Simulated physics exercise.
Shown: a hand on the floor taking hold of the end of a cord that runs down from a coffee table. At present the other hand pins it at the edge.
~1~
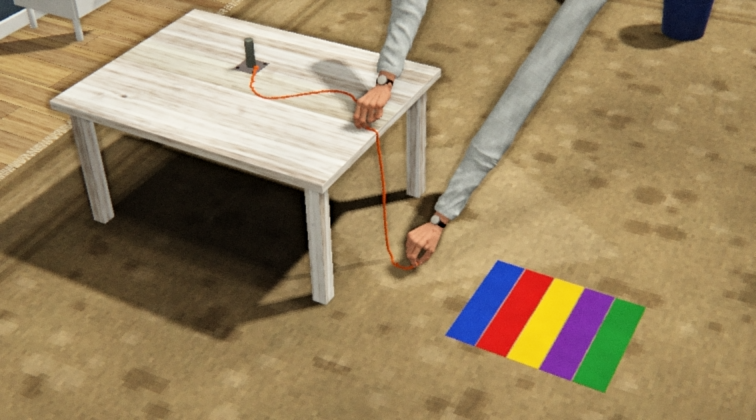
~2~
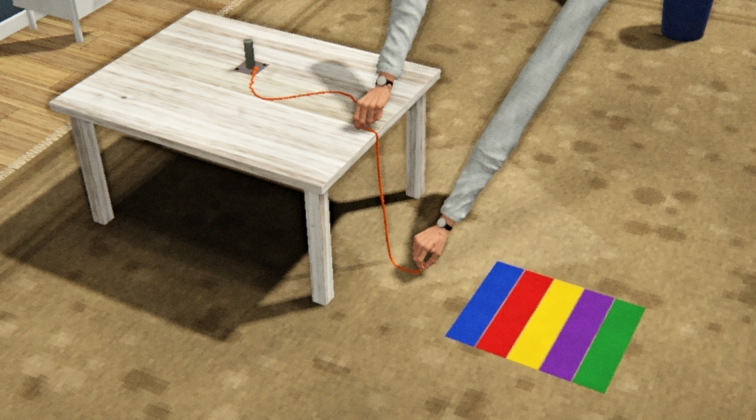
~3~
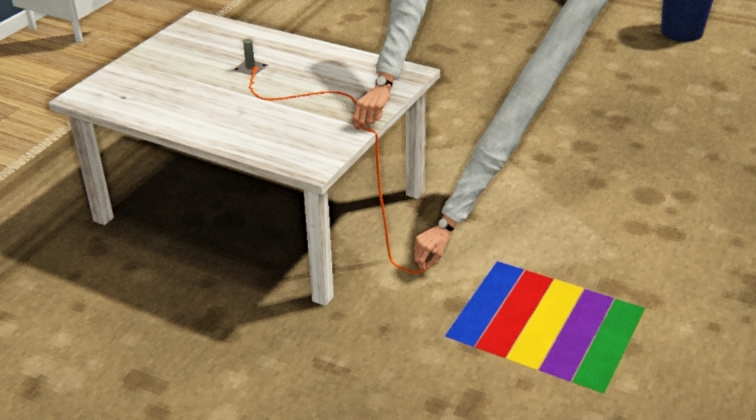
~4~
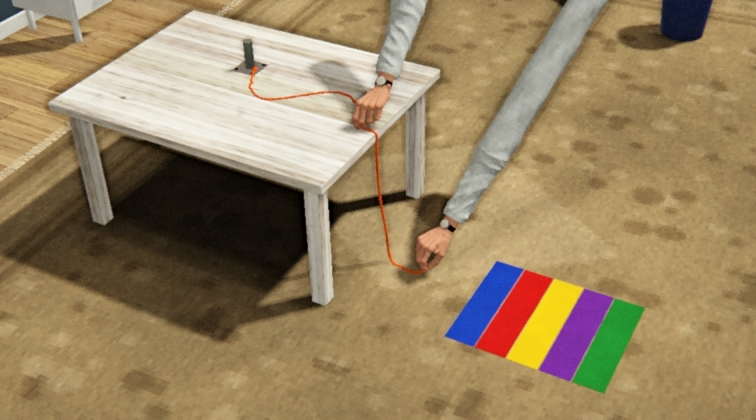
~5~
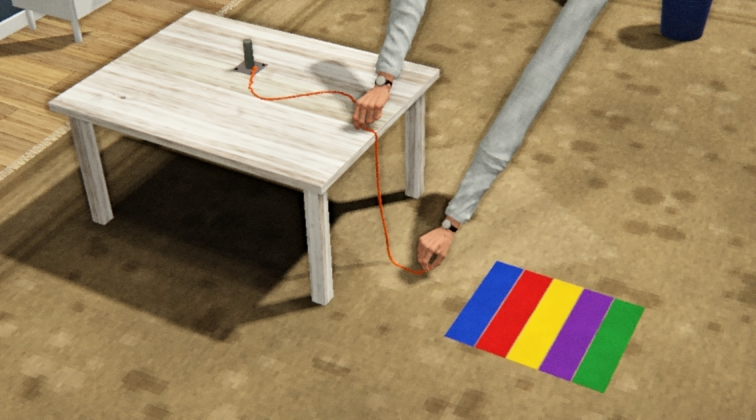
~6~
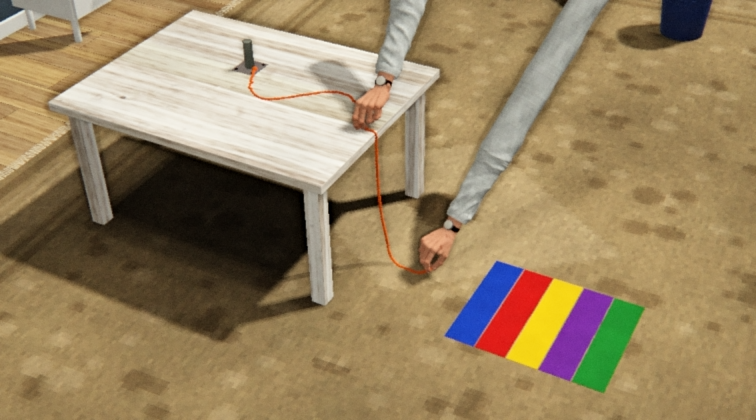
At first, one hand presses an orange cord against the edge of a whitewashed coffee table while another holds its lower end near the floor, left of five coloured stripes. The lower hand then shifts very slightly to the right with the cord's end, while the upper hand stays nearly still.
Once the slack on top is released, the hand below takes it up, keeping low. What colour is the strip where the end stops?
It is purple.
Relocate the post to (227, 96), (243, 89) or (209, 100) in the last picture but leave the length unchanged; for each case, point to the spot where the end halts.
Taking the tries in turn, you get (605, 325), (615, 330) and (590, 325).
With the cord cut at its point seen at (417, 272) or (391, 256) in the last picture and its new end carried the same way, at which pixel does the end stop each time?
Try one: (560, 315); try two: (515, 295).
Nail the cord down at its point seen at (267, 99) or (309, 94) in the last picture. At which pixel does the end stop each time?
In order of the tries, it's near (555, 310) and near (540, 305).
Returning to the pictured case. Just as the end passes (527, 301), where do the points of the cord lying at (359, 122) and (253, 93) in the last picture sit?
The first sits at about (391, 163) and the second at about (296, 83).
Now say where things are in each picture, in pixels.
In the first picture, end (418, 264); blue (469, 326); red (500, 337); yellow (531, 348); purple (563, 359); green (597, 371).
In the second picture, end (424, 267); cord through (251, 84) (294, 97) (353, 99) (374, 132) (381, 191) (389, 248).
In the third picture, end (426, 268).
In the fourth picture, end (427, 268); cord through (250, 84) (293, 97) (352, 99) (373, 132) (379, 190) (388, 248).
In the fifth picture, end (429, 269).
In the sixth picture, end (431, 269); cord through (250, 84) (293, 97) (352, 99) (373, 132) (378, 190) (388, 248).
Soon after, end near (527, 301); over red.
Then, end near (565, 313); over yellow.
At full stretch, end near (587, 321); over purple. It gets as far as the purple strip.
